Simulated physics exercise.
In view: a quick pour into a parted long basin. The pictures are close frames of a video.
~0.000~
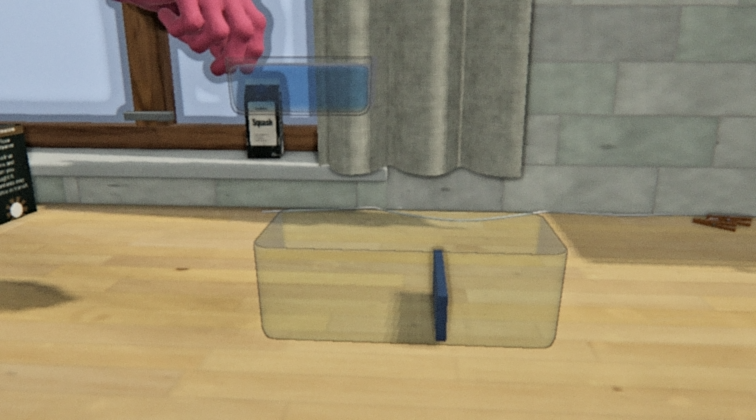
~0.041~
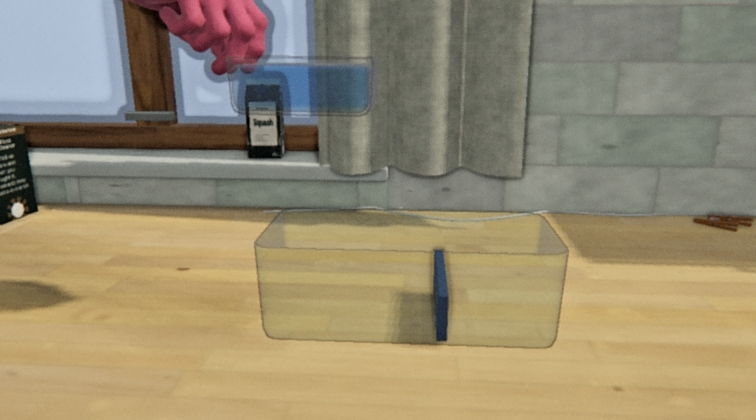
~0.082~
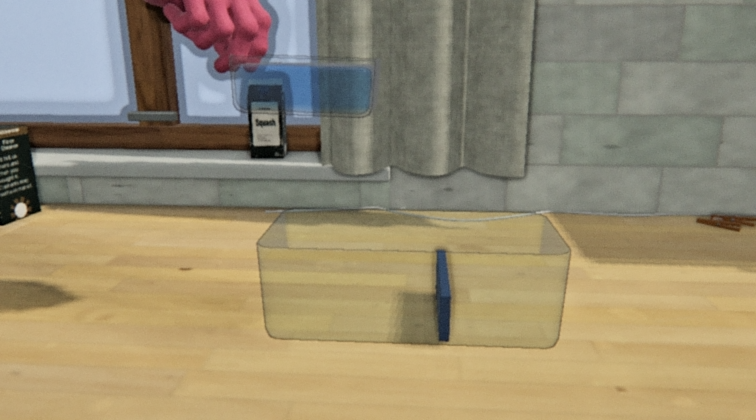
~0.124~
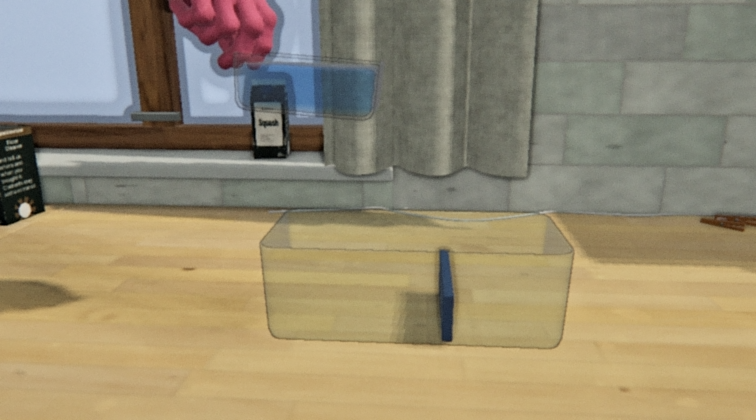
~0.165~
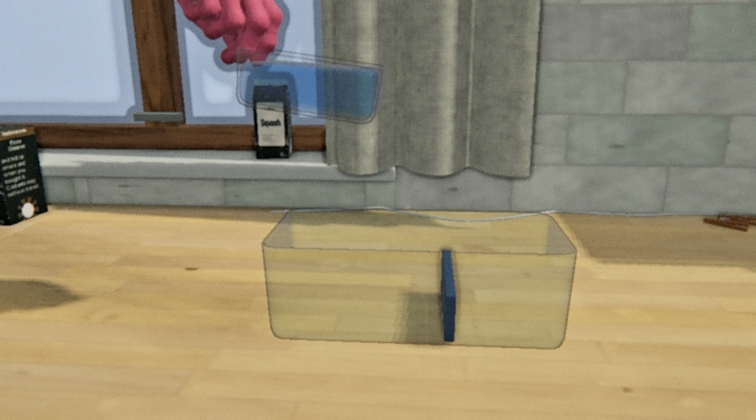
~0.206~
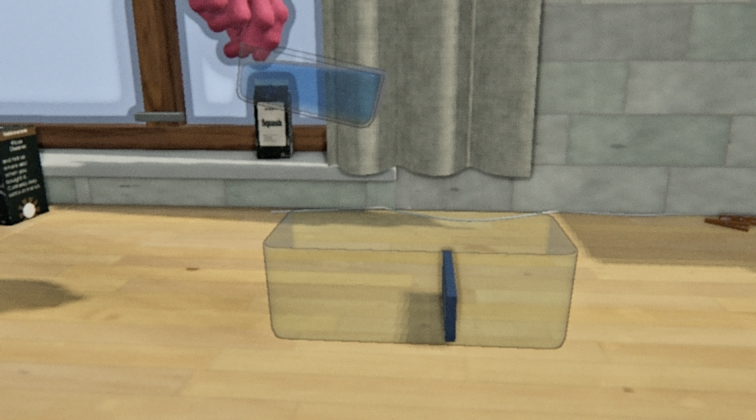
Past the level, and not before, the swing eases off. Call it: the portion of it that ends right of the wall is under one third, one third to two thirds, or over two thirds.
One third to two thirds.
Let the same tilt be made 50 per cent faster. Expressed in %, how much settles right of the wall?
I'd estimate about 25 percent ends up there.
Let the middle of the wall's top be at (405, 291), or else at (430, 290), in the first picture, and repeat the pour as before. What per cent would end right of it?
About 65 per cent, then about 55 per cent.
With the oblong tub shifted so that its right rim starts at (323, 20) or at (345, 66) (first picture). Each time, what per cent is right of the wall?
It works out to around 5 % and then around 5 %.
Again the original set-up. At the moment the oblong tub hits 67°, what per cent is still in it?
I'd reckon near 35 percent is still held at that tilt.
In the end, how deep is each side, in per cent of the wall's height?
Left: About 20; right: About 30.
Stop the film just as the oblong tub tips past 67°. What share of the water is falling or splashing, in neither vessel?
Estimated: 50 per cent or thereabouts.
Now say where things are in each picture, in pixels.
In the first picture, it leans 0°; its right rim is at (373, 60); the water meets the walls at (242, 65) and (372, 66); the long basin's rim runs from (268, 227) to (554, 234); the wall's top is at (440, 272).
In the second picture, it leans 1°; its right rim is at (374, 60); the water meets the walls at (243, 66) and (373, 67).
In the third picture, it leans 2°; its right rim is at (377, 62); the water meets the walls at (246, 65) and (375, 68).
In the fourth picture, it leans 5°; its right rim is at (381, 66); the water meets the walls at (249, 65) and (379, 69).
In the fifth picture, it leans 8°; its right rim is at (384, 70); the water meets the walls at (252, 65) and (382, 70).
In the sixth picture, it leans 12°; its right rim is at (386, 76); the water meets the walls at (254, 64) and (385, 72).
A moment on, the oblong tub is tipped part way and 33 per cent is still to pour, 7 is left of the wall and 7 right of it.
Next, the oblong tub is tipped on its side and 7 per cent is still to pour, 38 is left of the wall and 45 right of it.
Then the oblong tub is tipped on its side and 2 per cent is still to pour, 47 is left of the wall and 44 right of it.
Later the oblong tub is tipped on its side and 0 per cent is still to pour, 49 is left of the wall and 44 right of it.
At rest 50 per cent lies left of the wall, 44 right of it and 7 outside.
